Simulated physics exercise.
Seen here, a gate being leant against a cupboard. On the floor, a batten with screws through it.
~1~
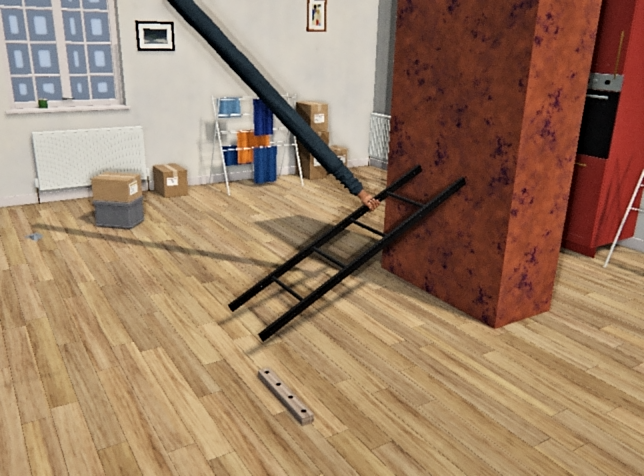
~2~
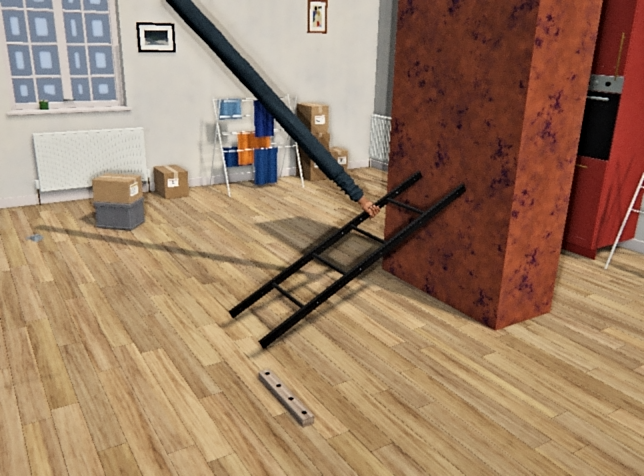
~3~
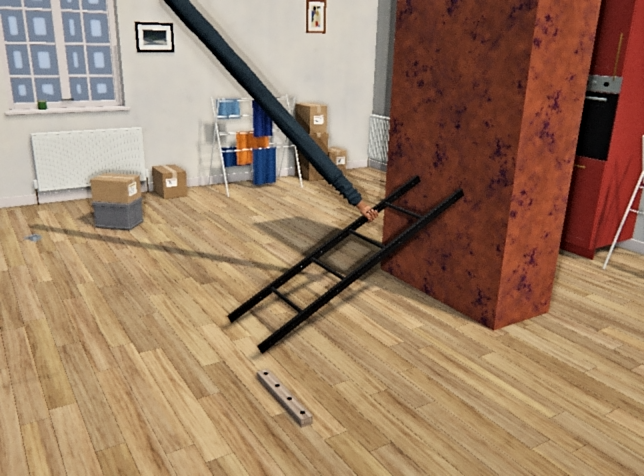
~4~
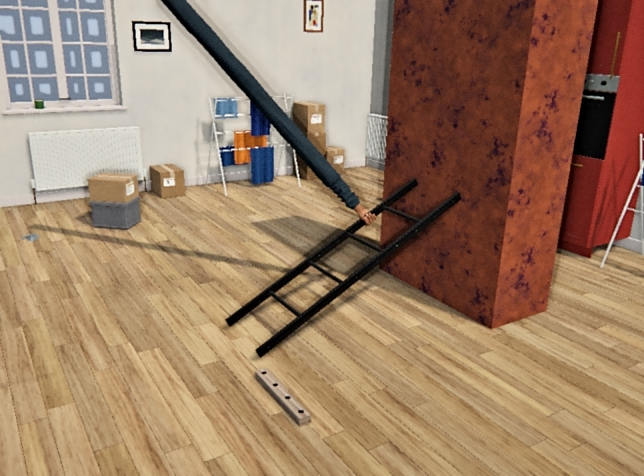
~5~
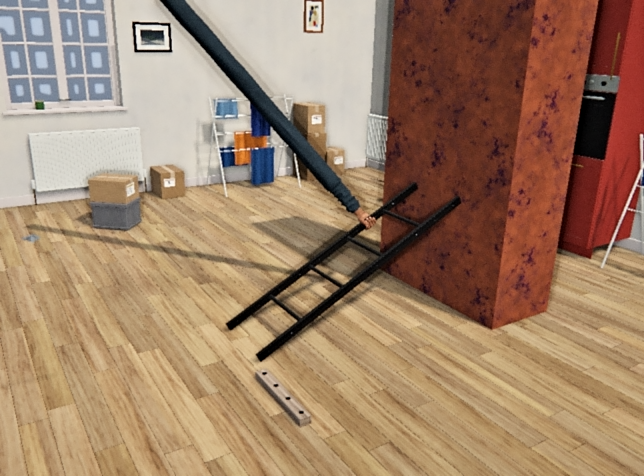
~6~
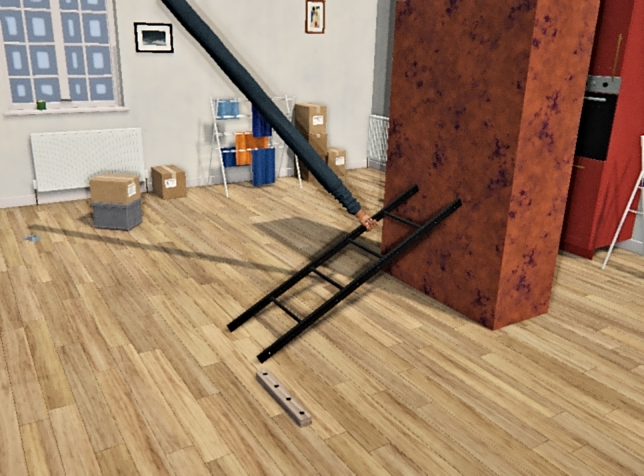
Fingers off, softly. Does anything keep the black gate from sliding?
Outcome: The black gate slides out and falls.
Then, 0.36 s on from there, black gate turned 19° from its first pose near (336, 303).
Then, 0.72 s on from there, black gate turned 33° from its first pose near (334, 285).
In the end, the black gate slips down, near (330, 320).
